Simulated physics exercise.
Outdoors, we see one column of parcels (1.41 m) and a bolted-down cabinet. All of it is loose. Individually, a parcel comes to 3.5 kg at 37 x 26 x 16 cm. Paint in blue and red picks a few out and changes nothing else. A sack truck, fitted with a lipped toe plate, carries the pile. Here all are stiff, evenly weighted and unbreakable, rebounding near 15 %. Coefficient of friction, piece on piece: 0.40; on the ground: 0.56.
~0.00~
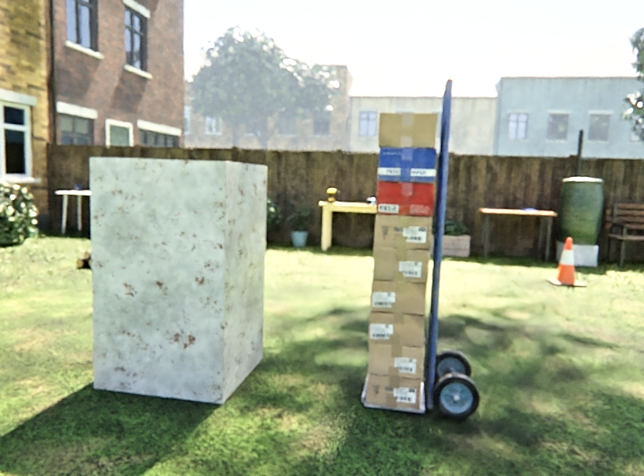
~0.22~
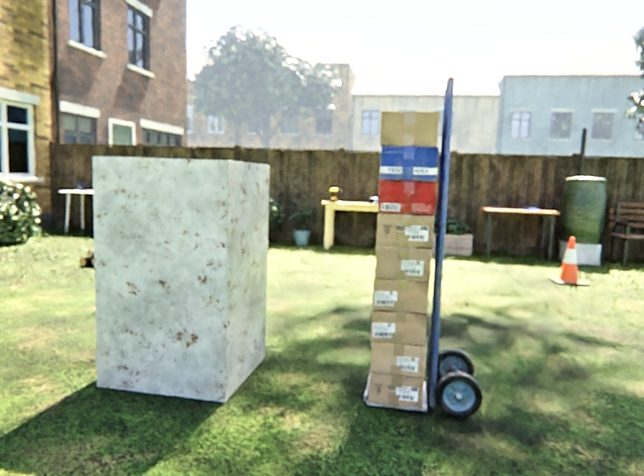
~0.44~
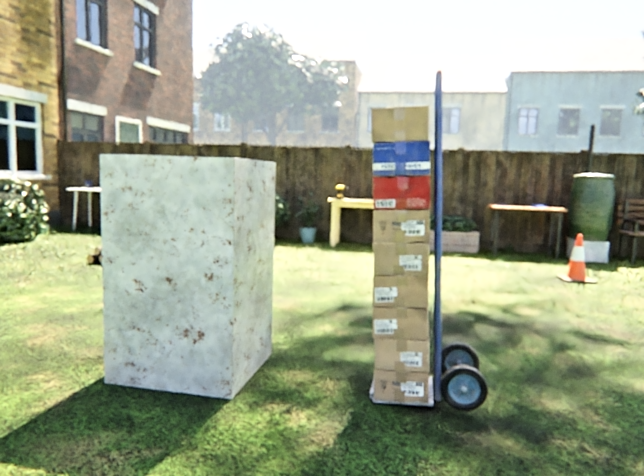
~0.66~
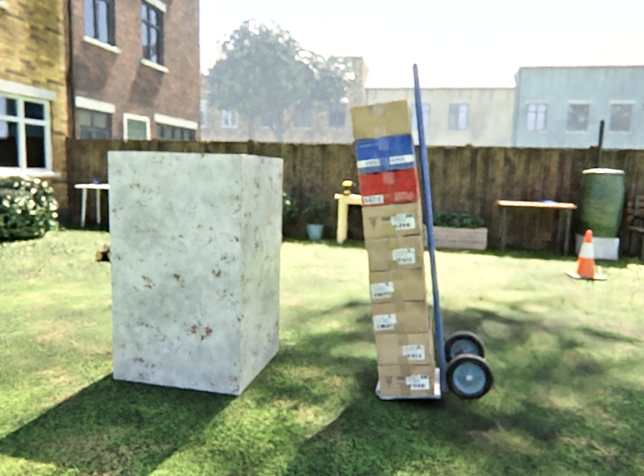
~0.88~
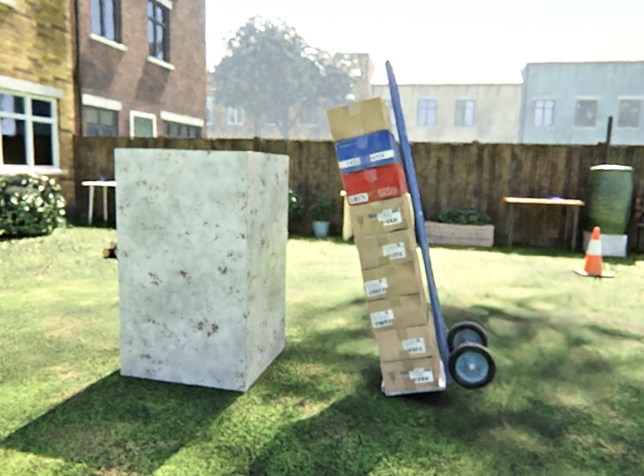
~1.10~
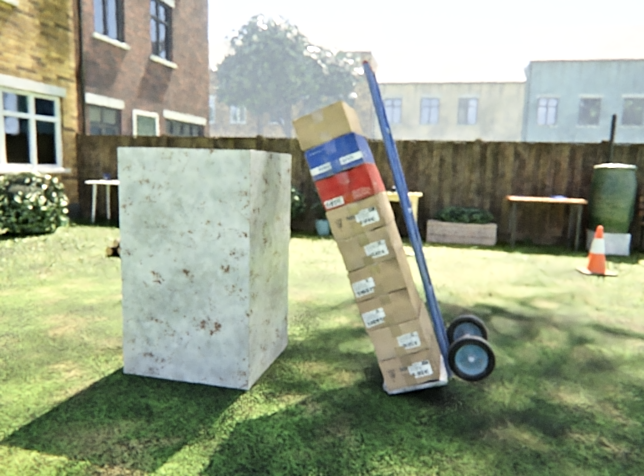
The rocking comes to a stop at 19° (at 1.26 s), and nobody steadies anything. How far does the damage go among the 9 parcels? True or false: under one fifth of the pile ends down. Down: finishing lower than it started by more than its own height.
True.
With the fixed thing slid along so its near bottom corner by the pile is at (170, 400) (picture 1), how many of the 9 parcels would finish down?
Under that change, 6.
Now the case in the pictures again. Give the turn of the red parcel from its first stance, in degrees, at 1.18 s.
Measured against how it began, the tilt is near 25 degrees.
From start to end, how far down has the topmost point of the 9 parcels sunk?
I make it close to 4 cm.
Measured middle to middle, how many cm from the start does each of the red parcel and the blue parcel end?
For red it's roughly 70 cm, and for blue it's roughly 70 cm.
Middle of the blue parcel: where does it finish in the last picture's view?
Near pixel (300, 171).
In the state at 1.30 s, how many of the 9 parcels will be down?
The tally at that time stands at 0.
By 1.18 s, none of the 9 parcels down, 9 disturbed; blue parcel tilted 26°, 57 mm lower; red parcel tilted 26°.
By 1.30 s, none of the 9 parcels down, 9 disturbed; blue parcel tilted 34°, 12 cm lower; red parcel tilted 34°, 9 cm lower.
When it is over (2.3 s), none of the 9 parcels down, 9 disturbed; red parcel tilted 37°, 14 cm lower; blue parcel tilted 37°, 10 cm lower. That is 0 per cent. In pixels of the last frame, middles, red parcel near (300, 207), blue parcel near (300, 171).
